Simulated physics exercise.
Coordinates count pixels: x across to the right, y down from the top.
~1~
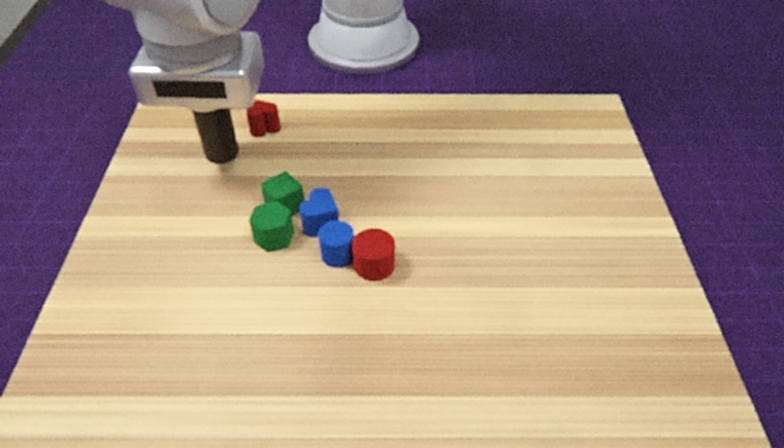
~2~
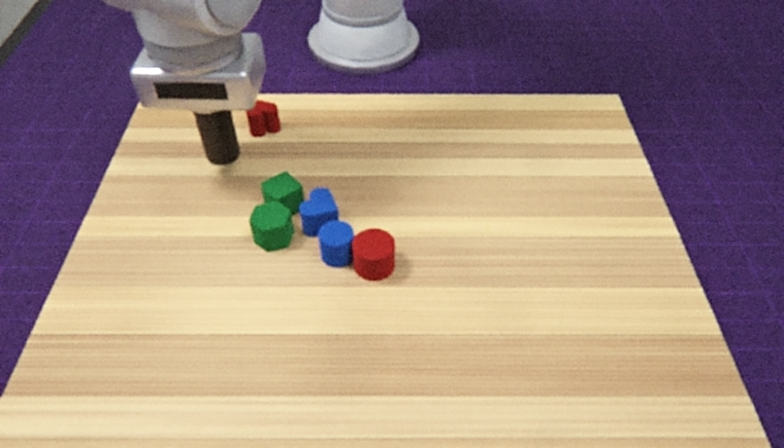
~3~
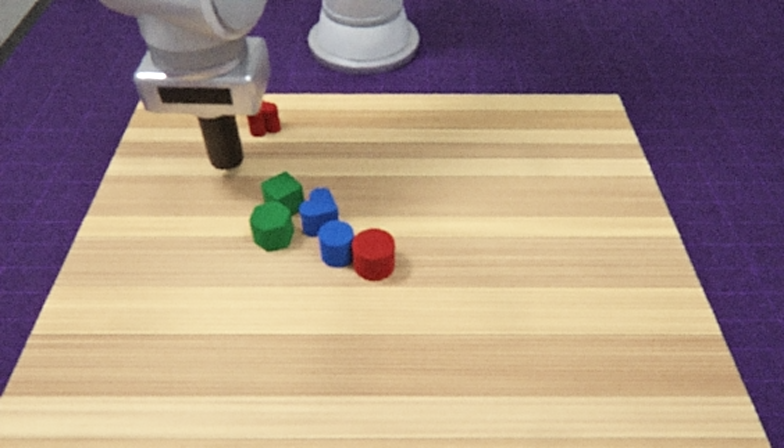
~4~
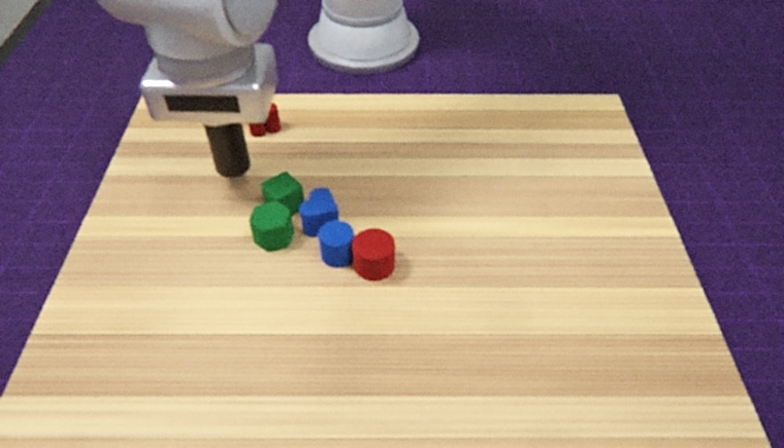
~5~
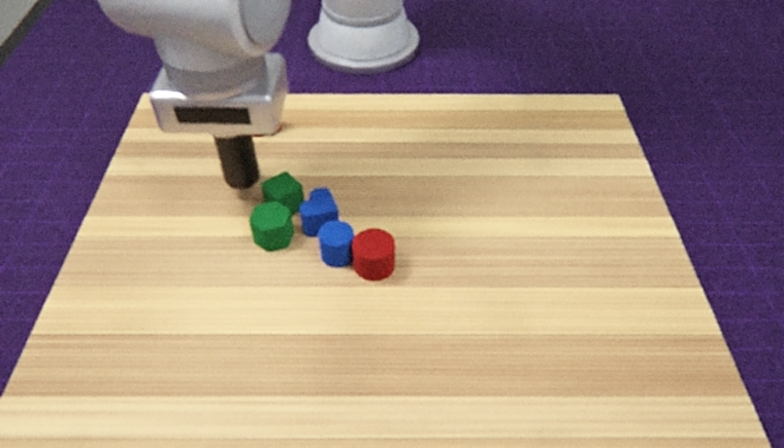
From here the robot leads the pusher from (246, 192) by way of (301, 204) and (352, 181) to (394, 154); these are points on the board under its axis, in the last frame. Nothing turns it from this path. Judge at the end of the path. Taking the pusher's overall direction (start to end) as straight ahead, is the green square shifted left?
No - that is not the case.
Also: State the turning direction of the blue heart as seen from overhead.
It spins with the clock.
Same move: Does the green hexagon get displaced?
I expect not.
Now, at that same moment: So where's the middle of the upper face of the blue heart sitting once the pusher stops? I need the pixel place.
Pixel (355, 214).
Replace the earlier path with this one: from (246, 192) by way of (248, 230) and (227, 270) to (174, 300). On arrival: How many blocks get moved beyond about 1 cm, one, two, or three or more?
There will be one block displaced.
On the path given first. One third of the way, pusher (300, 190); green square (328, 193); blue heart (346, 211), turned 20° clockwise; blue circular block (339, 236).
Two thirds of the way, pusher (352, 167); green square (344, 193); blue heart (355, 214), turned 35° clockwise; blue circular block (339, 237); red circular block (377, 246).
At the end, pusher (394, 140); green hexagon not moved; green square (344, 193); blue heart (355, 214), turned 35° clockwise; blue circular block (339, 237); red circular block (377, 246).
